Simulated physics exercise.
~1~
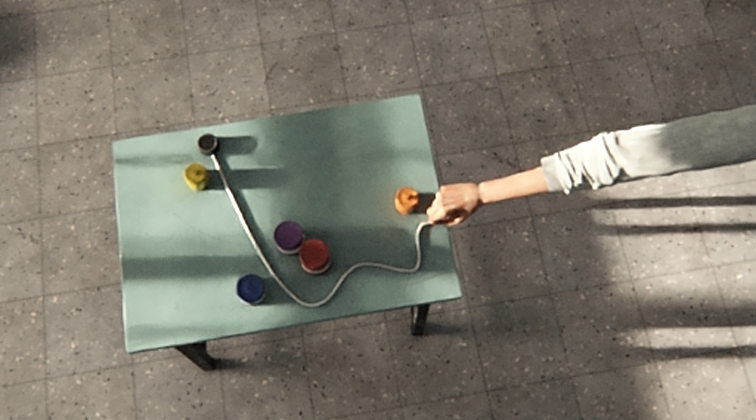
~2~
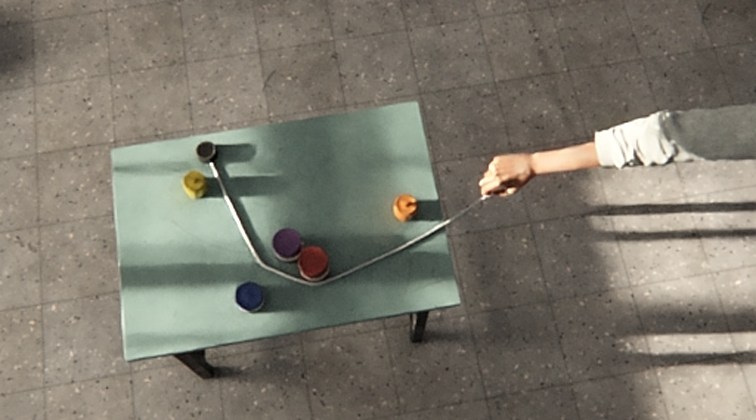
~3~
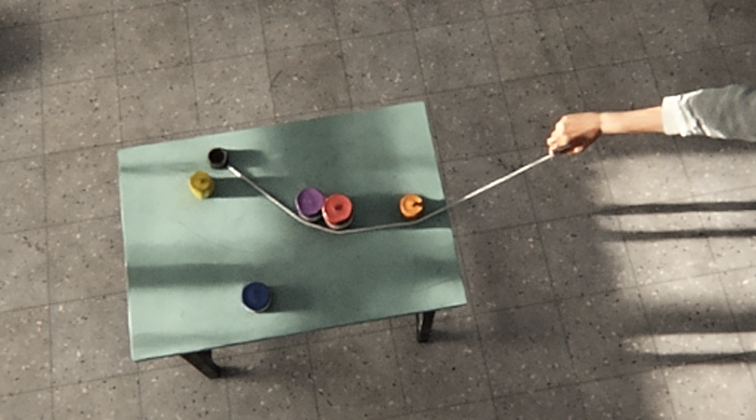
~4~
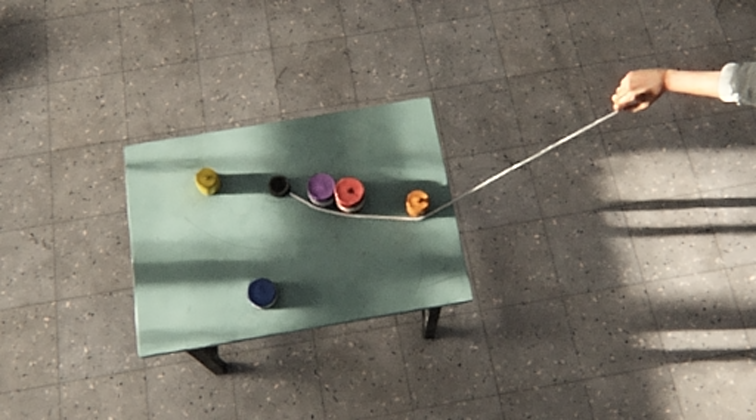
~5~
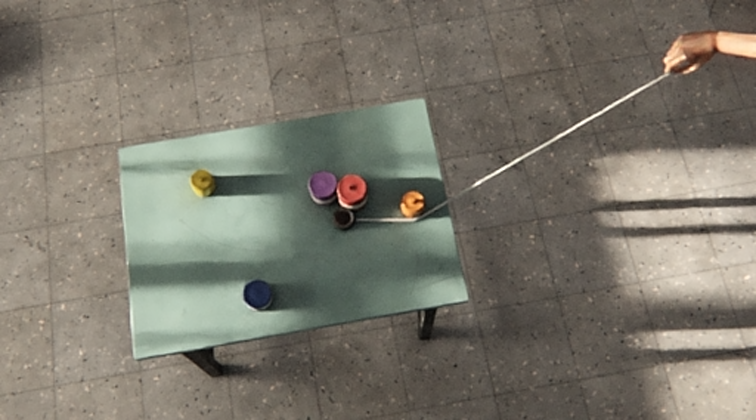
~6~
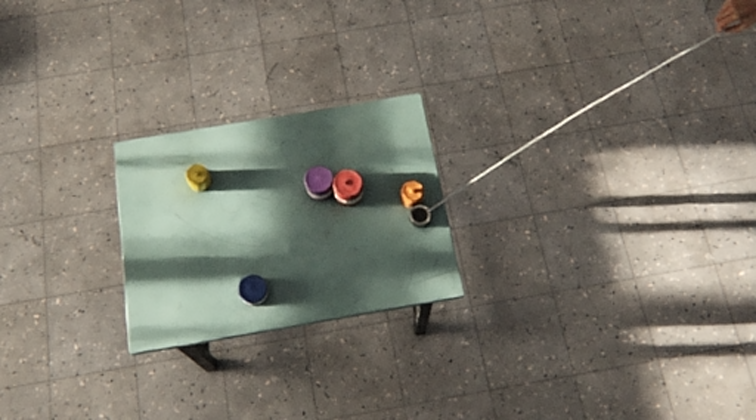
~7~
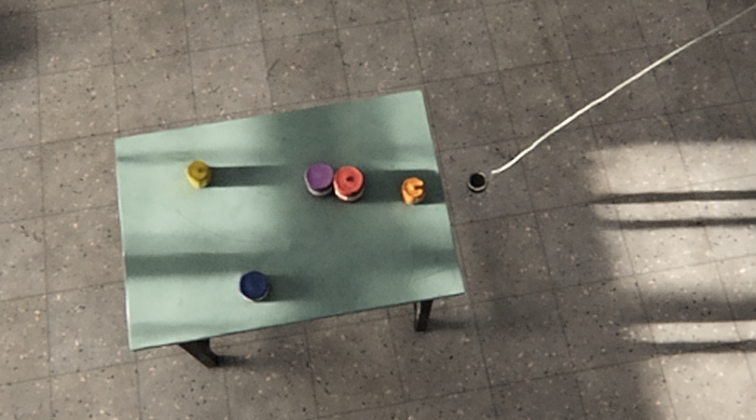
On a green table, a hand pulled a white cable rightward, sweeping the purple and red tins up the tabletop together before the black puck at its end slid past the orange pot and off the right edge, leaving five colored containers behind.
